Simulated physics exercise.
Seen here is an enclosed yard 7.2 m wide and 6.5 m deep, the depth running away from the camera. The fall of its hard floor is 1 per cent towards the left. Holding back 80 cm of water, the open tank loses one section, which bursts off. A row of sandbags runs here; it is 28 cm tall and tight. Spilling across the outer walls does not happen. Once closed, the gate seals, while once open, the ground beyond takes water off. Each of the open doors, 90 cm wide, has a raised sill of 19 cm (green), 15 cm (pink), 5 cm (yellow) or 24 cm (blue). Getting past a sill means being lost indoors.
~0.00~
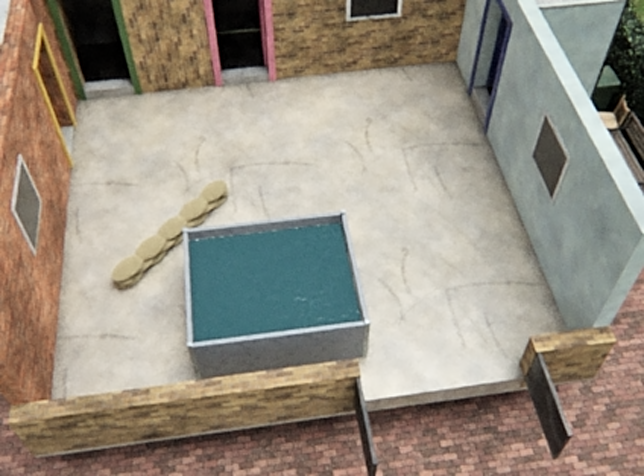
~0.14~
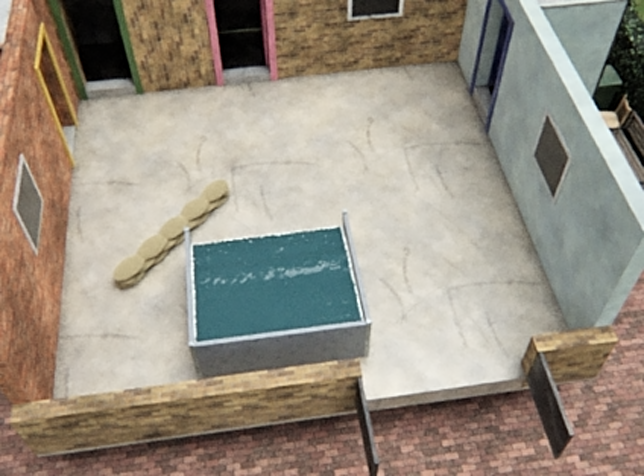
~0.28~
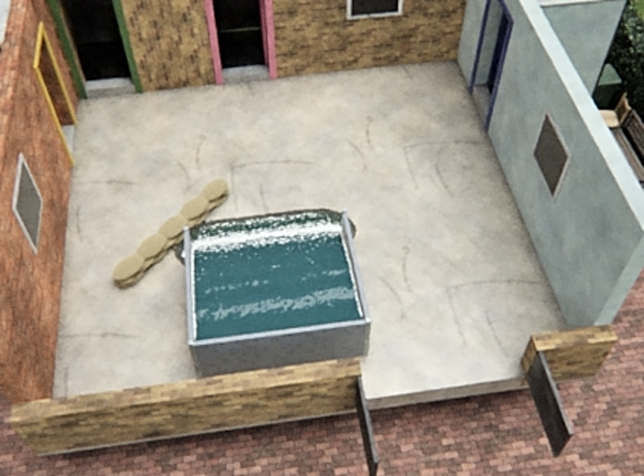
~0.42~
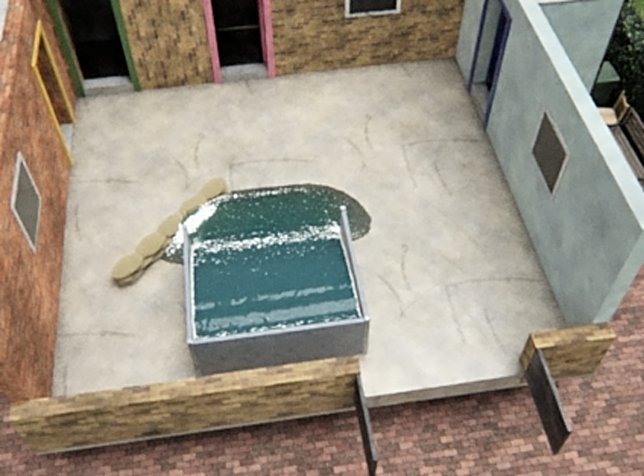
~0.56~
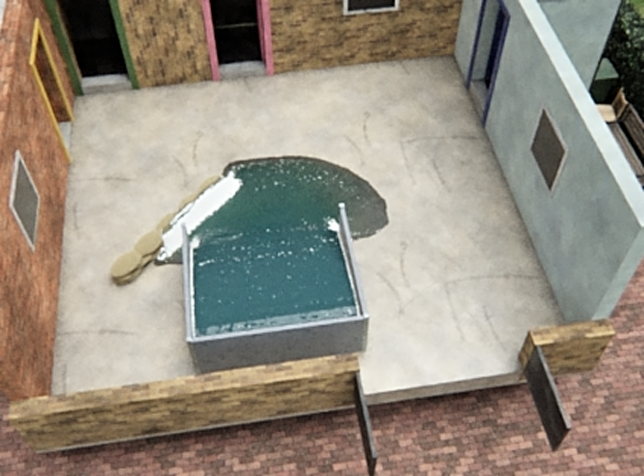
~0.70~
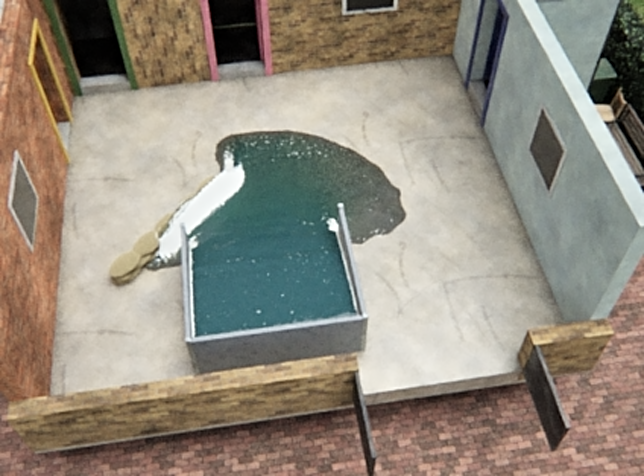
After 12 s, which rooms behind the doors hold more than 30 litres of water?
Room by room: Behind the green door 30 litres at most, behind the pink door more than 30 litres, behind the yellow door more than 30 litres, behind the blue door 30 litres at most.
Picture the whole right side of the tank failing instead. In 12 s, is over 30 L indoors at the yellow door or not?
Note: Yellow door, beyond the mark.
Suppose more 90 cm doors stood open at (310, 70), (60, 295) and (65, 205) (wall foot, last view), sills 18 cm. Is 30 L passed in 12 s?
Door 1: Higher; door 2: Lower; door 3: Lower.
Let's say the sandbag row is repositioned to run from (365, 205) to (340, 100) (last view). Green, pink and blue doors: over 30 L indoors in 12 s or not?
So then green is beyond it, pink is beyond it and blue is inside it.
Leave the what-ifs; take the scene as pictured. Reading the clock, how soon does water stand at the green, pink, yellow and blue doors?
Green = 2.0 s, pink = 1.0 s, yellow = 2.8 s, blue = 2.4 s.
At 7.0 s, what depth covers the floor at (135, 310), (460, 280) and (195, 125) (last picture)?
Reading - approx. 7 / 2 / 5 cm.
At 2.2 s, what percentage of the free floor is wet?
Wet share: Near 60 percent.
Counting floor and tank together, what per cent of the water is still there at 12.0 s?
I'd put it at some 74 percent still there.
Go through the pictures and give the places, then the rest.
The open tank at (272, 278) is whole and still, 80 cm deep, in the first frame.
The front is at a hidden place, 1.2 m from the gap on the open tank's far side; 0.6 m2 of floor is under water; 80 cm left at the back of the open tank, in the second frame.
The front is at (182, 243), 1.4 m from the gap on the open tank's far side; 1.9 m2 of floor is under water; 79 cm left at the back of the open tank, in the third frame.
The front is at (359, 210), 1.7 m from the gap on the open tank's far side; 3.2 m2 of floor is under water; 73 cm left at the back of the open tank, in the fourth frame.
Water pours out on the open tank's far side and has run 2.1 m, to (322, 163); typically 12 cm deep outside, 68 cm at the open tank's back, in the fifth frame.
The front is at (290, 134), 2.6 m from the gap on the open tank's far side; 6.7 m2 of floor is under water; 66 cm left at the back of the open tank, in the sixth frame.
After 1.4 s water covers 40 % of the floor and is deepest (46 cm) near (211, 215); green door not reached, pink door 22 cm at the sill, 31 L in, yellow door not reached, blue door not reached.
After 2.2 s water covers 60 % of the floor and is deepest (38 cm) near (287, 80); green door 2 cm at the sill, 0 L in, pink door 34 cm at the sill, 131 L in, yellow door not reached, blue door not reached.
After 3.5 s water covers 60 % of the floor and is deepest (36 cm) near (457, 68); green door 9 cm at the sill, 0 L in, pink door 20 cm at the sill, 211 L in, yellow door 8 cm at the sill, 2 L in, blue door 19 cm at the sill, 0 L in.
After 7.0 s water covers 95 % of the floor and is deepest (16 cm) near (60, 280); green door 10 cm at the sill, 1 L in, pink door 8 cm at the sill, 218 L in, yellow door 10 cm at the sill, 68 L in, blue door 7 cm at the sill, 0 L in.
After 12.0 s water covers 95 % of the floor and is deepest (13 cm) near (159, 408); green door 11 cm at the sill, 1 L in, pink door 5 cm at the sill, 218 L in, yellow door 11 cm at the sill, 163 L in, blue door 1 cm at the sill, 0 L in.
